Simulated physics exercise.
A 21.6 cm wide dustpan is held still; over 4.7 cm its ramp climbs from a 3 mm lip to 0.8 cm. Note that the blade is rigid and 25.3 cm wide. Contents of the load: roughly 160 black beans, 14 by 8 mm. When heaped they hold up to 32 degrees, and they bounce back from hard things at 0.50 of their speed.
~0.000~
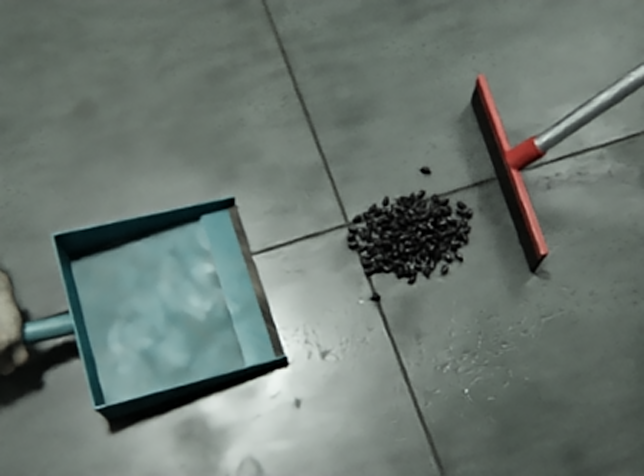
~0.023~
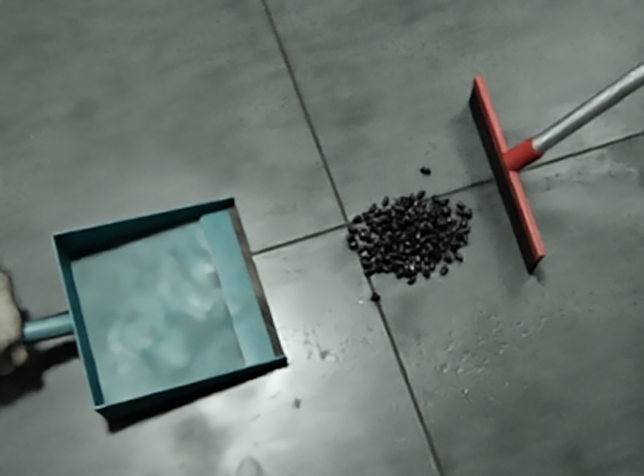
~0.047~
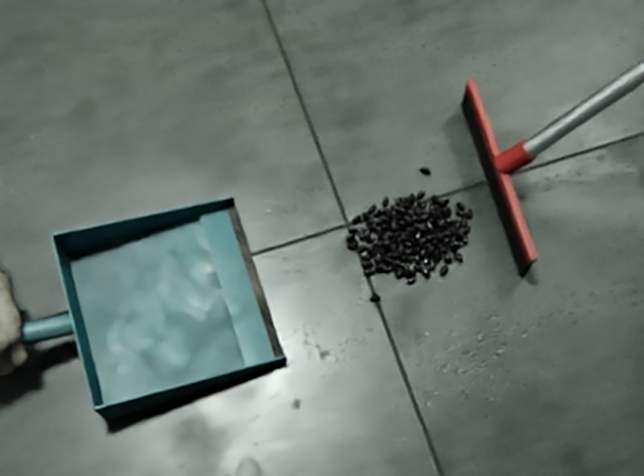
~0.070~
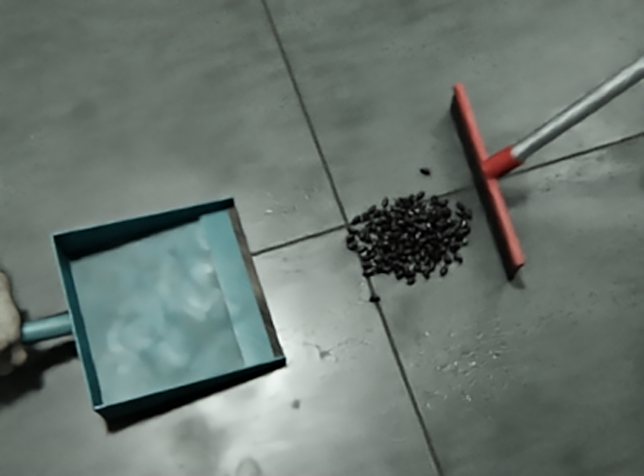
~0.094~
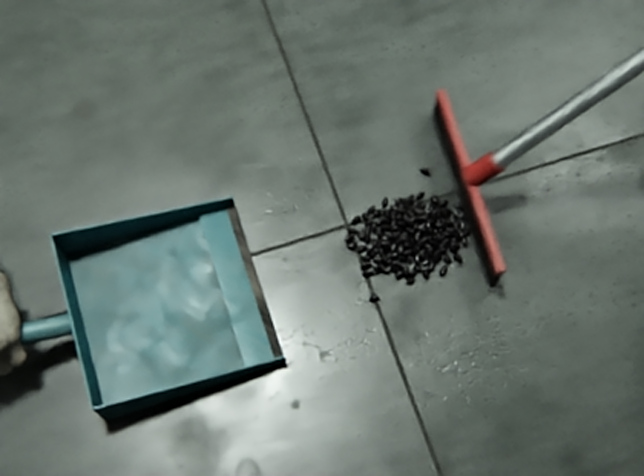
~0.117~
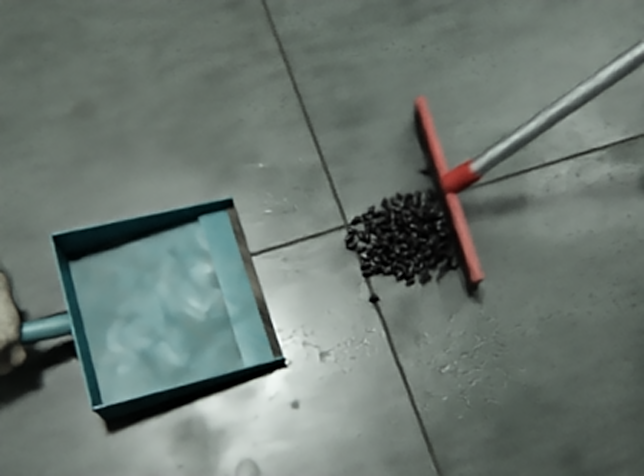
A red-bladed squeegee on a metal pole slid left across a grey tiled floor and pushed into the right side of a pile of black beans, while a hand kept a teal dustpan still.
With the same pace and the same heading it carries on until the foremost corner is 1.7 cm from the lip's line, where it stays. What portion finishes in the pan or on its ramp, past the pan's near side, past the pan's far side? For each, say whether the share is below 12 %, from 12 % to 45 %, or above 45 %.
In order: Pan: A high share; near side: A low share; far side: A low share.
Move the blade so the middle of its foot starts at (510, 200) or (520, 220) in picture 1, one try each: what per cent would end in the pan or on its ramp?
Some 55 and 50 per cent.
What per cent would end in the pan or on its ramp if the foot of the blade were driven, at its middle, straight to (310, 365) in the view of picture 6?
Share caught: Approx. 40 %.
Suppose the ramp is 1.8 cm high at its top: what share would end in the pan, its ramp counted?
50 per cent.
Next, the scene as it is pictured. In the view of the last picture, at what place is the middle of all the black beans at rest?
Centre at rest, approx.: (231, 288) px.
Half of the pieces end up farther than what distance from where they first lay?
It works out to some 26 cm.
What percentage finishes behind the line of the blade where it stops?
Estimate: Near 0 %.
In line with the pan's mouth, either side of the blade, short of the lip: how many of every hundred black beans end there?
About 30 %.
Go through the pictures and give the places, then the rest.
The first picture shows blade from (542, 254) to (480, 82), moved 0.0 cm, 0 of the pieces shifted so far; middle of the pieces at (409, 235); pan at (159, 312).
The second picture shows blade from (539, 256) to (478, 83), moved 0.3 cm, 0 of the pieces shifted so far; middle of the pieces at (409, 235).
The third picture shows blade from (531, 259) to (470, 86), moved 1.4 cm, 0 of the pieces shifted so far; middle of the pieces at (408, 236).
The fourth picture shows blade from (518, 264) to (458, 90), moved 3.1 cm, 0 of the pieces shifted so far; middle of the pieces at (408, 236).
The fifth picture shows blade from (499, 271) to (440, 97), moved 5.5 cm, 2 of the pieces shifted so far; middle of the pieces at (408, 236).
The sixth picture shows blade from (477, 280) to (420, 103), moved 8.4 cm, 87 of the pieces shifted so far; middle of the pieces at (404, 237); pan at (157, 312). Its pace works out near 1.26 m/s.
After 0.22 s, middle of the blade 12 cm from the lip; 0 % over the lip, far side 0 %, near side 0 %.
After 0.29 s, middle of the blade 5 cm from the lip; 0 % over the lip, far side 5 %, near side 5 %.
Then, at 0.50 s, middle of the blade 3 cm from the lip; 55 % over the lip, far side 10 %, near side 5 %.
By 2.7 s all is still; pan 55 %, near side 5 %, far side 10 %, in front of the lip or behind the blade 30 %.
